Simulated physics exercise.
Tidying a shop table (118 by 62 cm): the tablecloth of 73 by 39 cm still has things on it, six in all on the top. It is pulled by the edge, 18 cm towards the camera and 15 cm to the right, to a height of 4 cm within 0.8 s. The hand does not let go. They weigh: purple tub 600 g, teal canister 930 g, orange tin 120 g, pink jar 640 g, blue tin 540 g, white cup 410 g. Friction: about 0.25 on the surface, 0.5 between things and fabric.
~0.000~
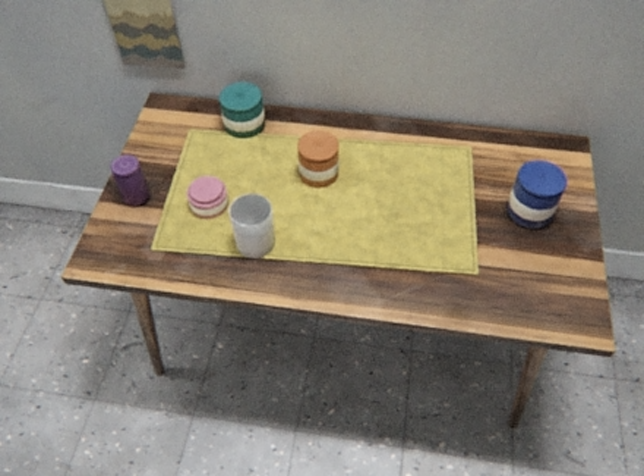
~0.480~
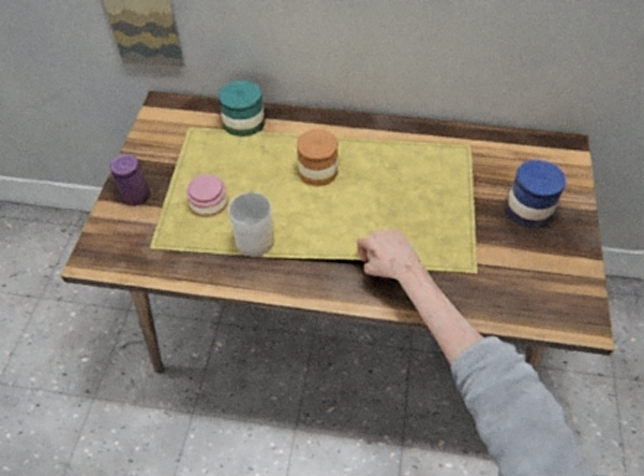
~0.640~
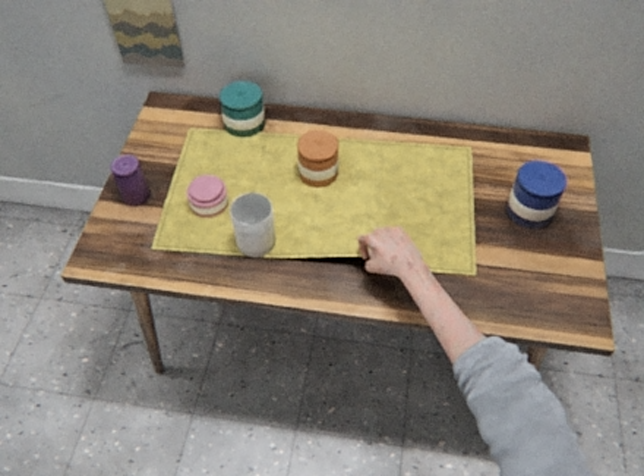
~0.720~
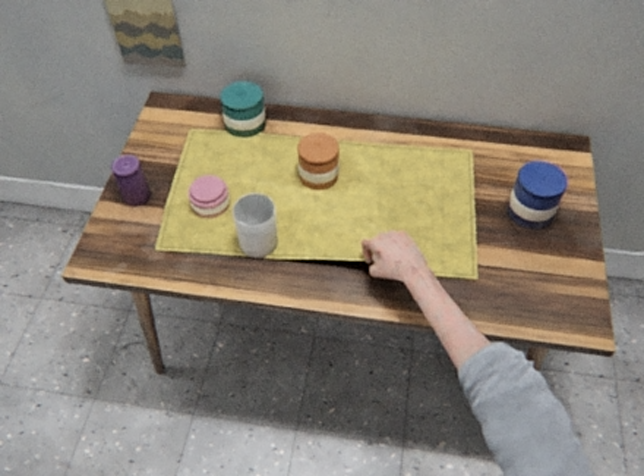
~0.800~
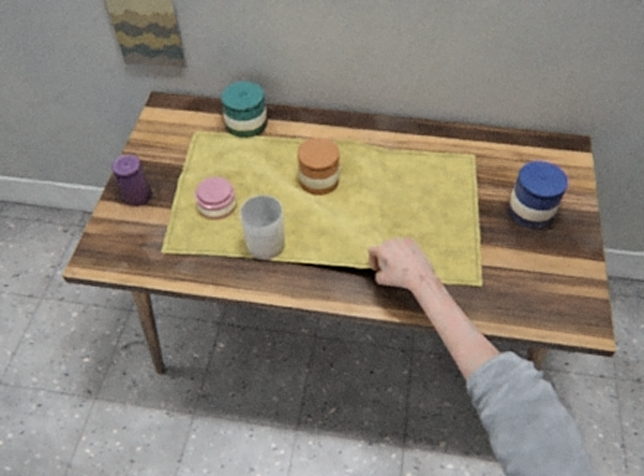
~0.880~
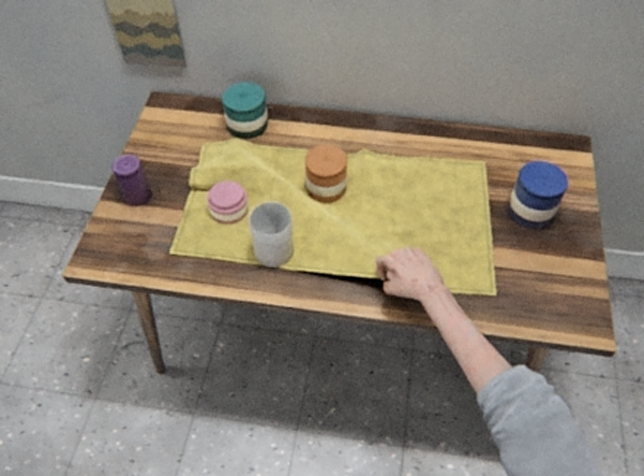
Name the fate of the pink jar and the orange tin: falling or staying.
In order: The pink jar keeps to the top; the orange tin stays on.
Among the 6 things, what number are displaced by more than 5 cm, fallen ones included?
That makes 3.
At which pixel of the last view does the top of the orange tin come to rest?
Near (396, 209).
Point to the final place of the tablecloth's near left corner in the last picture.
Near (216, 281).
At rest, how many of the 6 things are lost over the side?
That makes 0.
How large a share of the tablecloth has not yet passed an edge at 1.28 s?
Some 95 per cent of it.
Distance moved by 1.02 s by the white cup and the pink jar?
About: White cup 10 cm, pink jar 10 cm.
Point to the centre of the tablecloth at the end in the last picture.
Near (392, 262).
By 1.0 s, 100 % of the tablecloth is still over the top; orange tin 12 cm off its start, pink jar 11 cm off its start, white cup 10 cm off its start.
By 1.1 s, 100 % of the tablecloth is still over the top; orange tin 18 cm off its start, pink jar 16 cm off its start, white cup 15 cm off its start.
By 1.3 s, 95 % of the tablecloth is still over the top; orange tin 24 cm off its start at (392, 203), pink jar 21 cm off its start at (281, 224), white cup 19 cm off its start at (317, 261).
By 1.4 s, 95 % of the tablecloth is still over the top; orange tin 26 cm off its start, pink jar 22 cm off its start, white cup 21 cm off its start.
By 3.0 s, 95 % of the tablecloth is still over the top; orange tin 26 cm off its start at (396, 209), pink jar 22 cm off its start at (285, 229), white cup 21 cm off its start at (322, 267).
